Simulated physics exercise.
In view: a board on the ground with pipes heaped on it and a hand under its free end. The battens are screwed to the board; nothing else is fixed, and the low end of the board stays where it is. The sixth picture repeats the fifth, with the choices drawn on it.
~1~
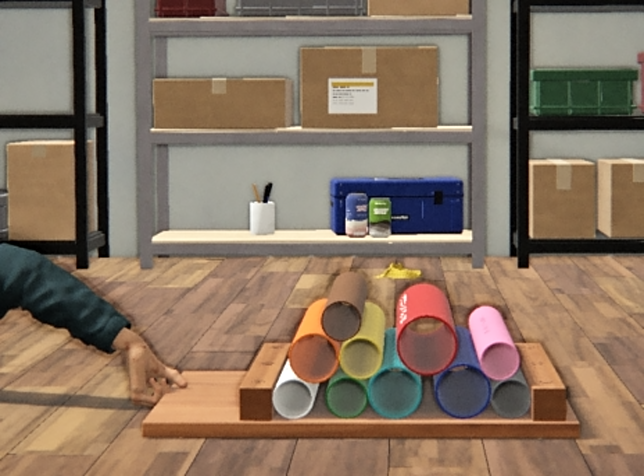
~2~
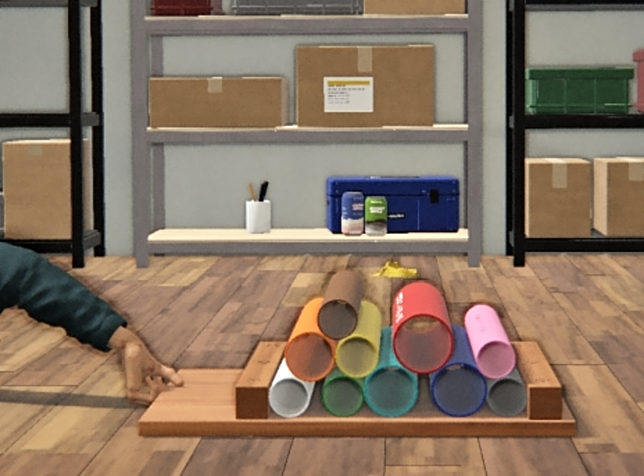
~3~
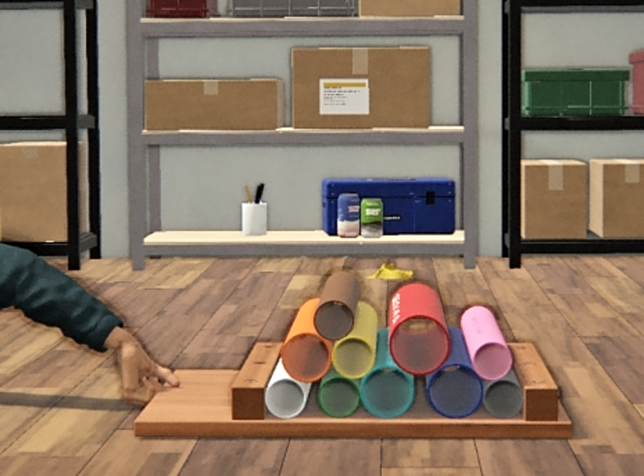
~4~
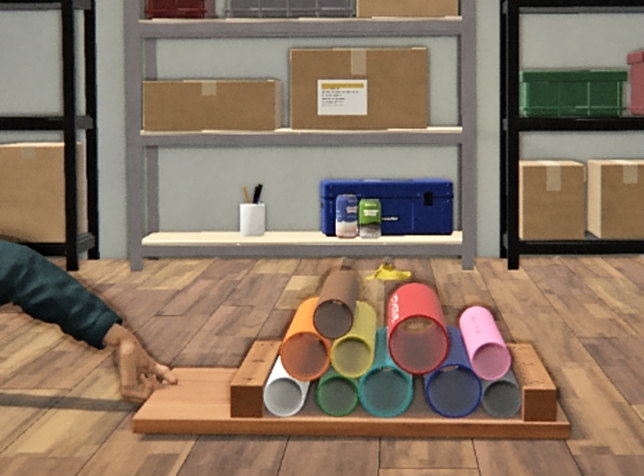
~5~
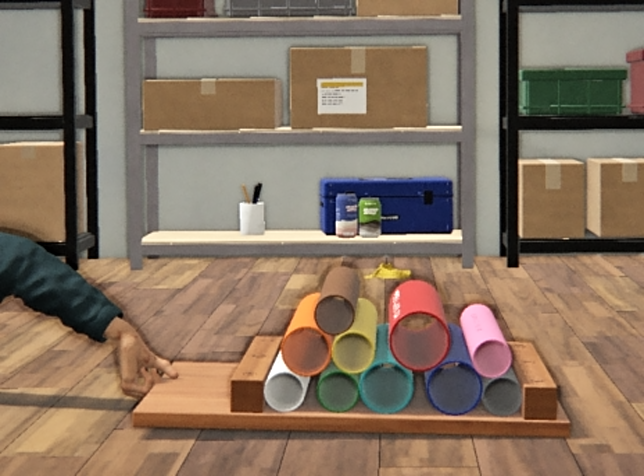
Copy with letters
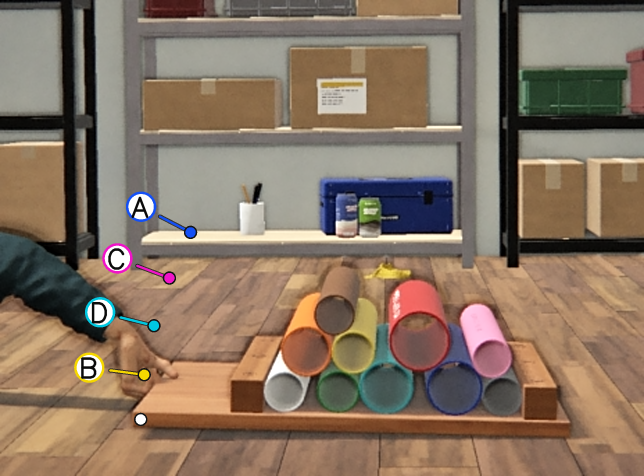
A stack of colourful pipes sat between two wooden blocks on a board on the floor, while a hand stayed at the board's left end; the view shifted slightly, but the pipes barely moved.
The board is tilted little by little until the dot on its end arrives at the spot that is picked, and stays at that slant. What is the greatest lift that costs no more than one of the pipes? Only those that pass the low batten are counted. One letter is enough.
A is the limit.
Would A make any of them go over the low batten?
At A: Yes.
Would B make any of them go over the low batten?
No.
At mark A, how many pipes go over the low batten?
The count is one.
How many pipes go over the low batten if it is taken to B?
The count is none.
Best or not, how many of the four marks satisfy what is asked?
Four of the four.
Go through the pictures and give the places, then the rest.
The first picture shows blue pipe (463, 391); grey pipe (511, 399); pink pipe (500, 361).
The second picture shows pink pipe (496, 359); yellow pipe (357, 356).
The third picture shows board (356, 386); brown pipe (334, 320).
The fourth picture shows board (354, 385); white pipe (285, 396); green pipe (338, 396).
The fifth picture shows board (355, 381); white pipe (284, 391); green pipe (338, 392).
On the marked copy, A at (190, 232); B at (144, 375); C at (170, 278); D at (154, 326); the white dot at (141, 419).
With A. Early on, board at 16°.
Further on, board at 28°.
At the end, board at 28°, one over the low batten (pink).
As for the rest, B none over the low batten; C one over the low batten (pink); D none over the low batten.
